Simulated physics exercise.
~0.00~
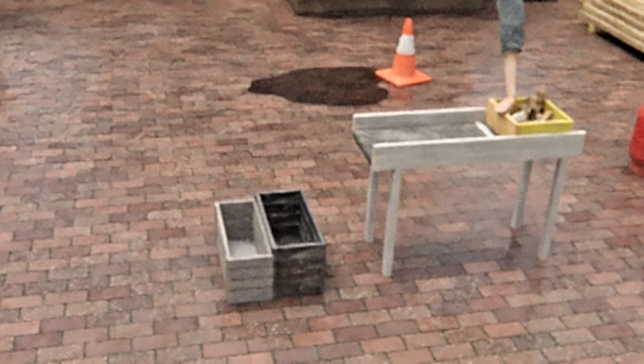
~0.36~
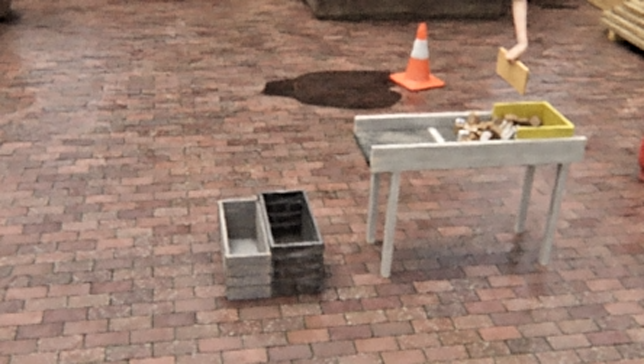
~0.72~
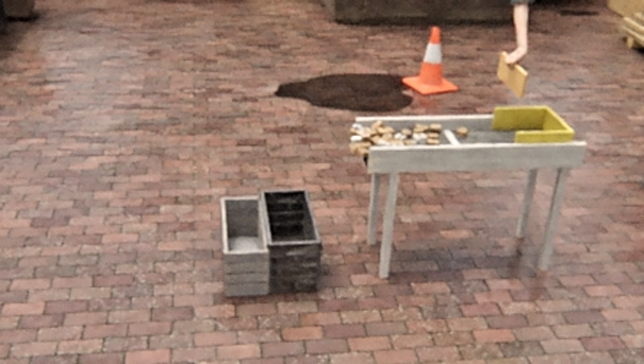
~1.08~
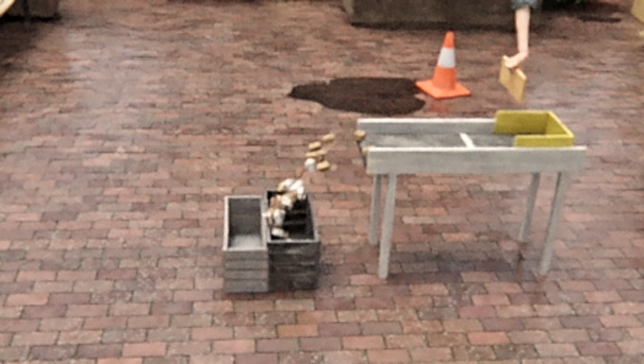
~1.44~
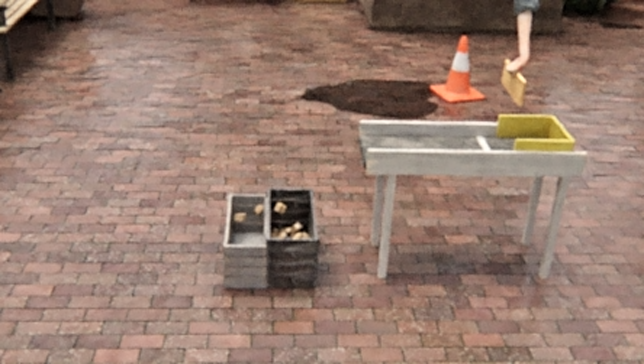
A hand raised the gate of a yellow pen on a raised grey belt, and the heap of small parcels slid left and flew off the end, most landing in the black box and a few in the grey tote beyond.
